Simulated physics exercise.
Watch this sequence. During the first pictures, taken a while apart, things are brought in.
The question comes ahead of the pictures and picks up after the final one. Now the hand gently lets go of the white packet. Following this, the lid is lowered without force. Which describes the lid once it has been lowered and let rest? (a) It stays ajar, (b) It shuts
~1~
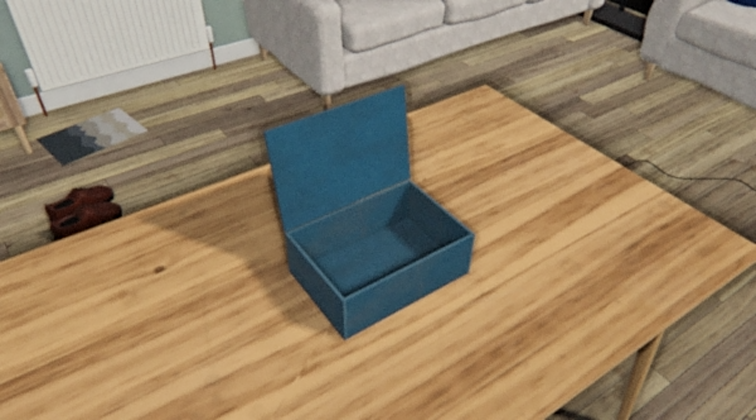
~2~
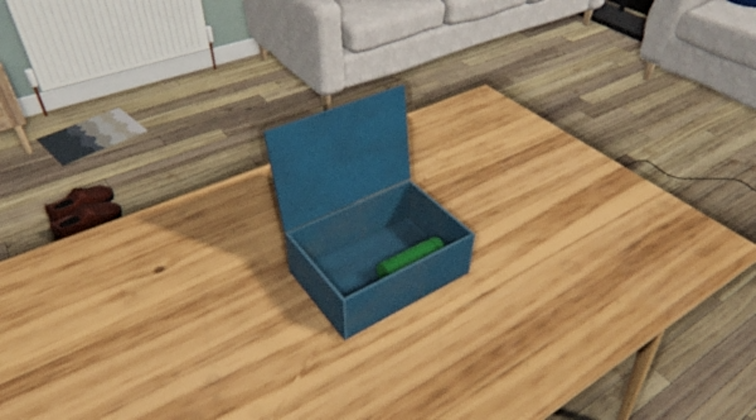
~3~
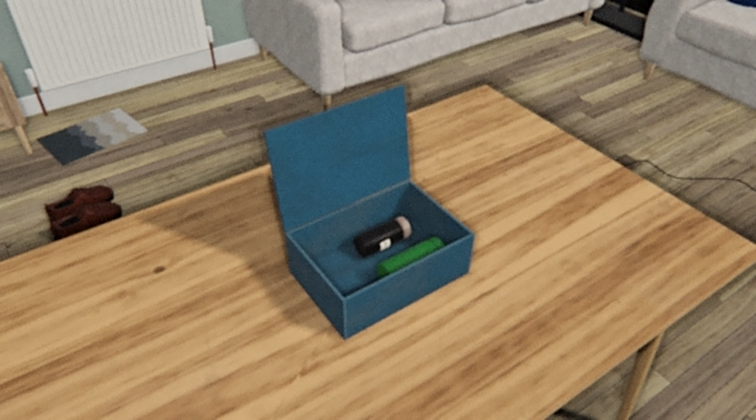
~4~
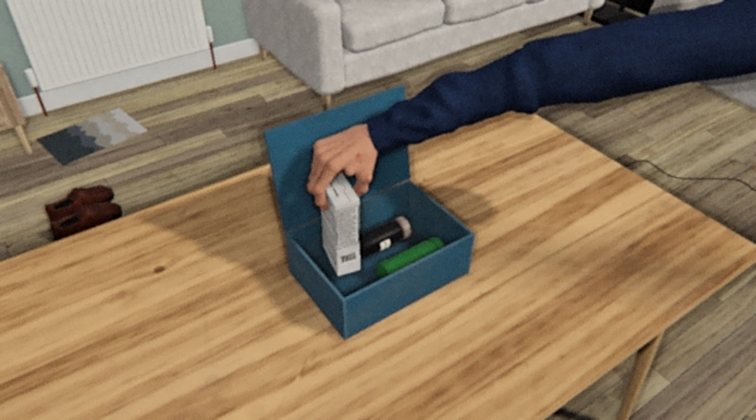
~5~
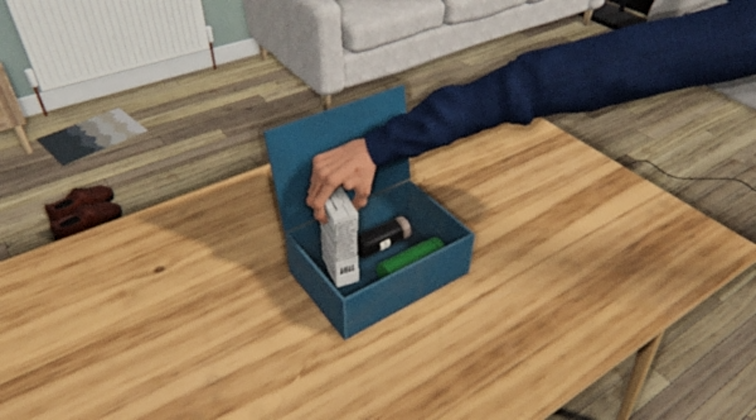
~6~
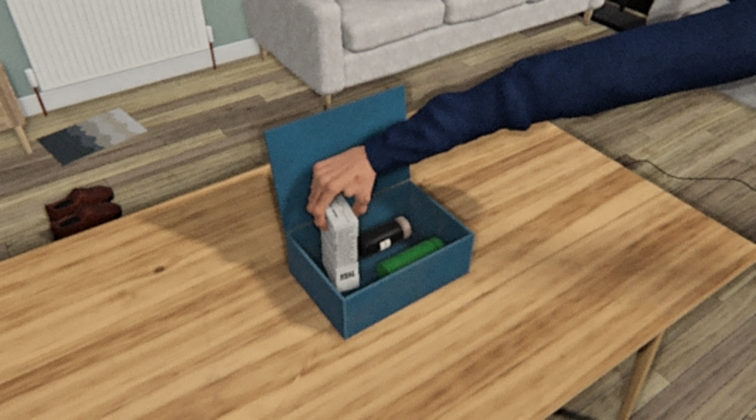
(a) It stays ajar.
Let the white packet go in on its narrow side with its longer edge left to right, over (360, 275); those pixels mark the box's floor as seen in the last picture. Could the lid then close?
Packed like that, it goes down completely.
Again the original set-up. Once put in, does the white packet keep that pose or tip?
Simply put, it gets tilted.
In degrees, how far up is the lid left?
Roughly 30°.
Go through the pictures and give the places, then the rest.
In the first picture, the last thing is not in view yet.
In the second picture, the last thing is not in view yet.
In the third picture, the last thing is not in view yet.
The fourth picture shows on its way; white packet (340, 225).
The fifth picture shows on its way; white packet (339, 237).
The sixth picture shows put in, still held; white packet (339, 244).
Then, 1.50 s on from there, lid 70° above the rim.
Then, 2.50 s on from there, lid 37° above the rim; white packet turned 29° from how it was put near (350, 258).
In the end, lid 29° above the rim; toppled in the box, white packet; the other 2 unmoved. At the end, from the last picture's camera, white packet near (355, 265).
